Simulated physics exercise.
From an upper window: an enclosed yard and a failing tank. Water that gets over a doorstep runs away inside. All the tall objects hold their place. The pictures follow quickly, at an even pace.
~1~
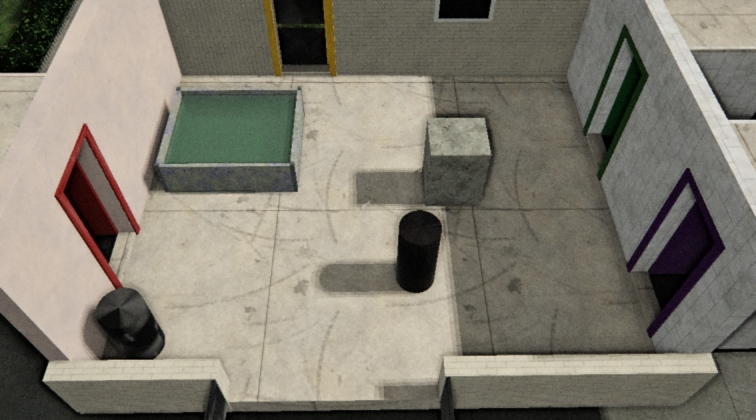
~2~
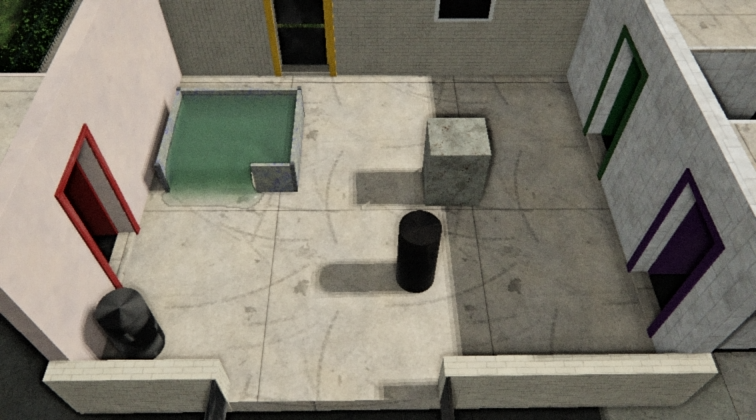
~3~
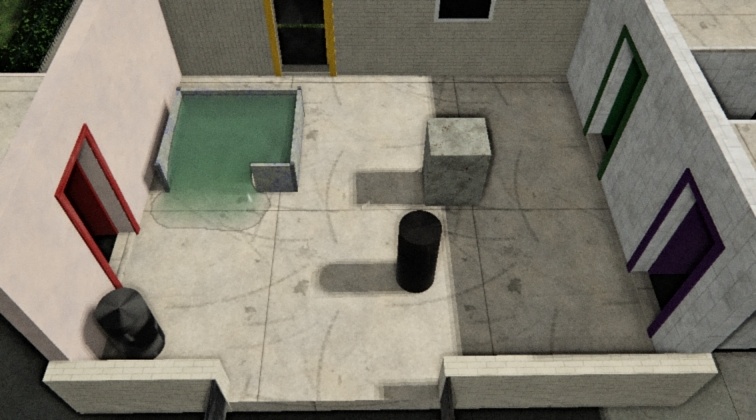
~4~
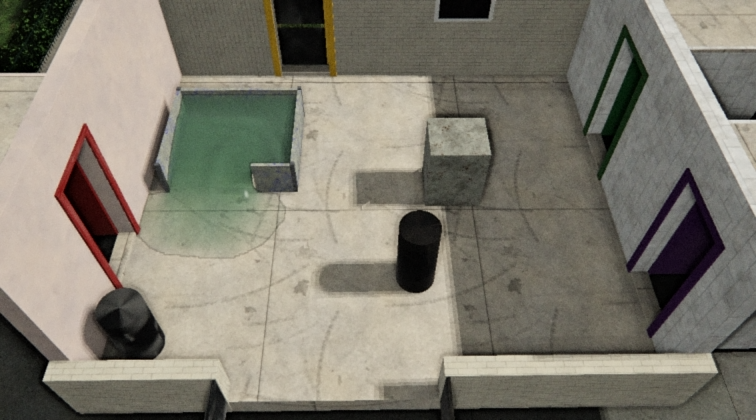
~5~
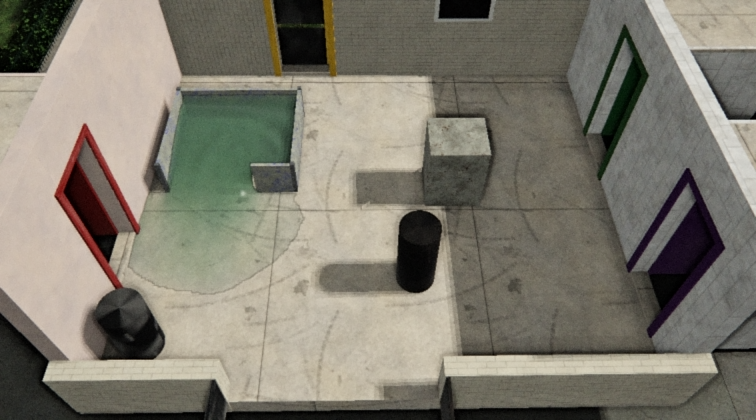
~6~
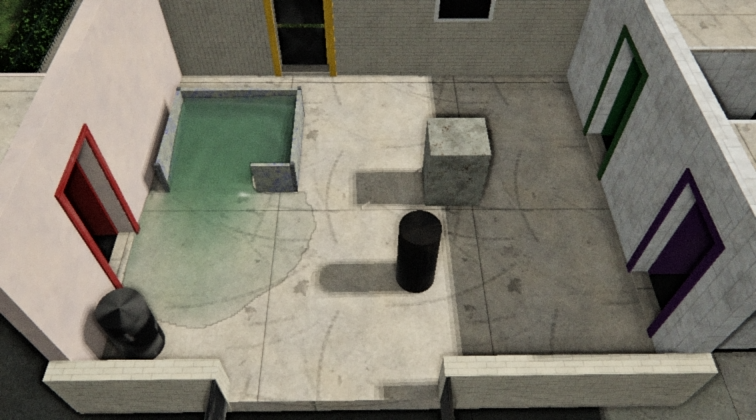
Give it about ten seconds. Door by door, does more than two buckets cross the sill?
One by one: The green door admits no more than that; the red door lets in a lot; the purple door lets in a lot; the yellow door admits no more than that.
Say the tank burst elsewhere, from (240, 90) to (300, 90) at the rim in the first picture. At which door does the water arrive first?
It is the door marked yellow.
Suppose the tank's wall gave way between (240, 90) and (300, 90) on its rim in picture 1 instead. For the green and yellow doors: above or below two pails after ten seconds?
In short: Green door is under; yellow door floods.
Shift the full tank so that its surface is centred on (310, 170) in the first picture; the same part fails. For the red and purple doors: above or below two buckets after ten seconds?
Then: Red door keeps below it; purple door keeps below it.
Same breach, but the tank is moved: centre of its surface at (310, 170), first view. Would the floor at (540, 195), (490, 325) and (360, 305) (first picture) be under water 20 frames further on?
In that order: Free of water, dry, awash.
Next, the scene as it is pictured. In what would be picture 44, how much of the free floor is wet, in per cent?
About 45 per cent.
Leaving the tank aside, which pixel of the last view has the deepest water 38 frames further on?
Around (652, 378).
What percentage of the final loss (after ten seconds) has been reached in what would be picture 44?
About 70 per cent.
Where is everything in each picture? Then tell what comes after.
In the first picture, the open tank at (233, 128) is whole and still.
In the second picture, the front is at (168, 198), out from the gap at (211, 181).
In the third picture, the front is at (159, 216), out from the gap at (212, 183).
In the fourth picture, the front is at (245, 248), out from the gap at (212, 183).
In the fifth picture, water pours out at (212, 184) and has run to (218, 287).
In the sixth picture, the front is at (208, 318), out from the gap at (212, 183).
A moment on, water covers 20 % of the floor; the green door not reached, the red door under two buckets in, the purple door not reached, the yellow door not reached.
Next, water covers 25 % of the floor; the green door not reached, the red door over two buckets in, the purple door not reached, the yellow door not reached.
Then, water covers 25 % of the floor; the green door not reached, the red door over two buckets in, the purple door not reached, the yellow door not reached.
Later, water covers 45 % of the floor; the green door not reached, the red door over two buckets in, the purple door under two buckets in, the yellow door not reached.
In the end, water covers 65 % of the floor; the green door wet at the sill, nothing in, the red door over two buckets in, the purple door over two buckets in, the yellow door not reached.
